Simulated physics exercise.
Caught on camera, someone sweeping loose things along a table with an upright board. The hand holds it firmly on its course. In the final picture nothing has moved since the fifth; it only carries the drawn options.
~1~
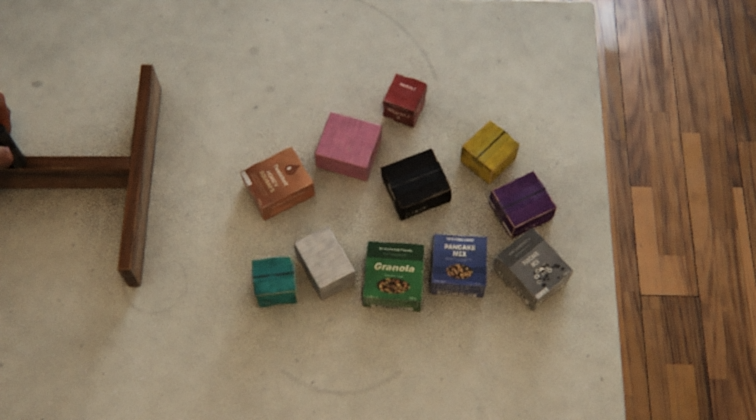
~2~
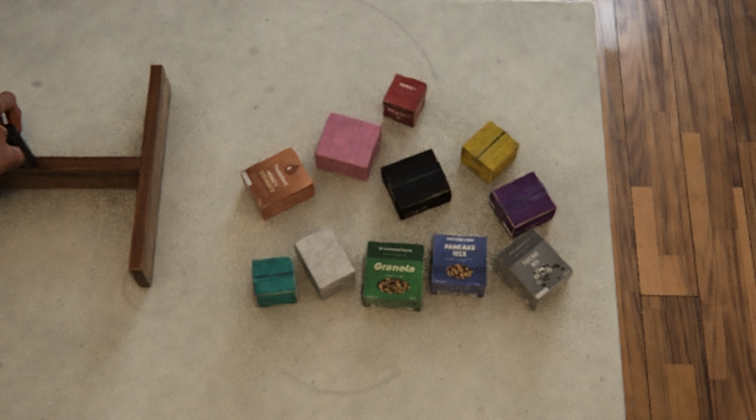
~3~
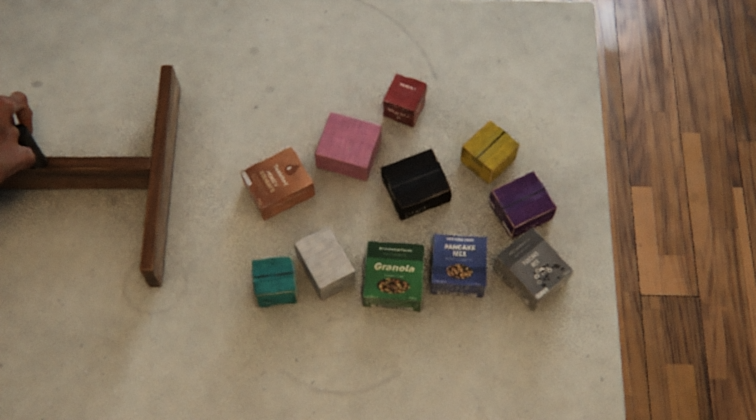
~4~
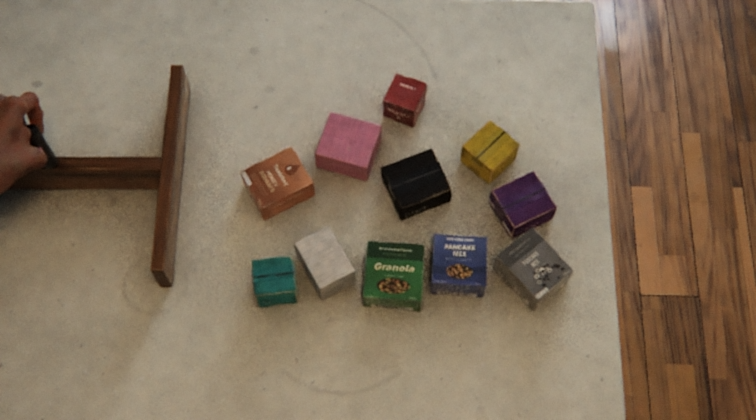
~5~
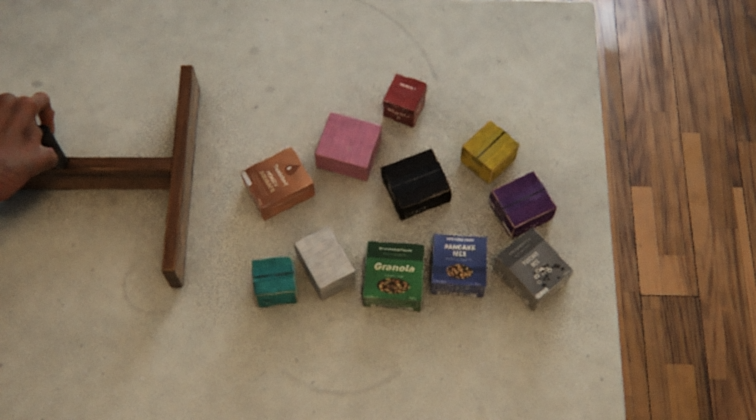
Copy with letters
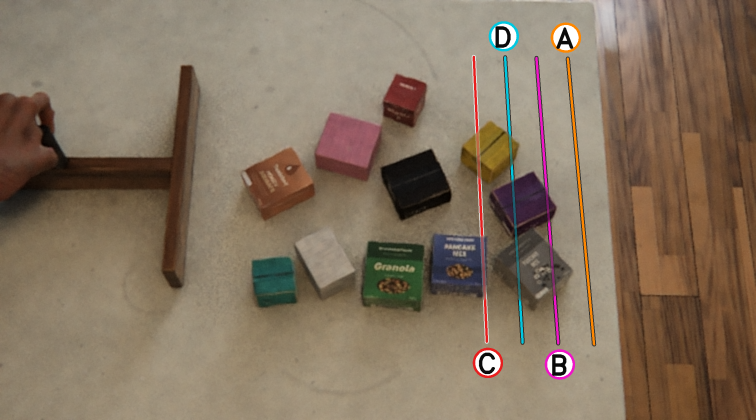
A dark wooden pusher, shaped like a T with an upright board across its end, lies at the left of a pale grey tabletop seen from above, with wood flooring at right. Eleven small boxes in red, pink, orange, black, yellow, purple, teal, white, green, blue and grey sit clustered right of it. A hand slides the board steadily rightward, the boxes and camera staying still.
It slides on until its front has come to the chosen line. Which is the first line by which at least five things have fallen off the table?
B.
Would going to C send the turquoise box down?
No.
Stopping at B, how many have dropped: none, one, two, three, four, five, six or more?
Six or more.
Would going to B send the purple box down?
Yes.
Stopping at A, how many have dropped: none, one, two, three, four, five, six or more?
Six or more.
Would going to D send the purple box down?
By then, yes.
On the marked copy, A at (580, 192); B at (547, 192); C at (480, 190); D at (513, 191).
With B. Early on, board (311, 166); grey box (549, 271); blue packet (484, 264).
Further on, board (443, 169); grey box over the edge; blue packet (617, 262).
At the end, board (547, 171); blue packet over the edge; grey box over the edge; six fallen.
As for the rest, A drops eight, but is farther than needed; C drops only three; D drops only four.
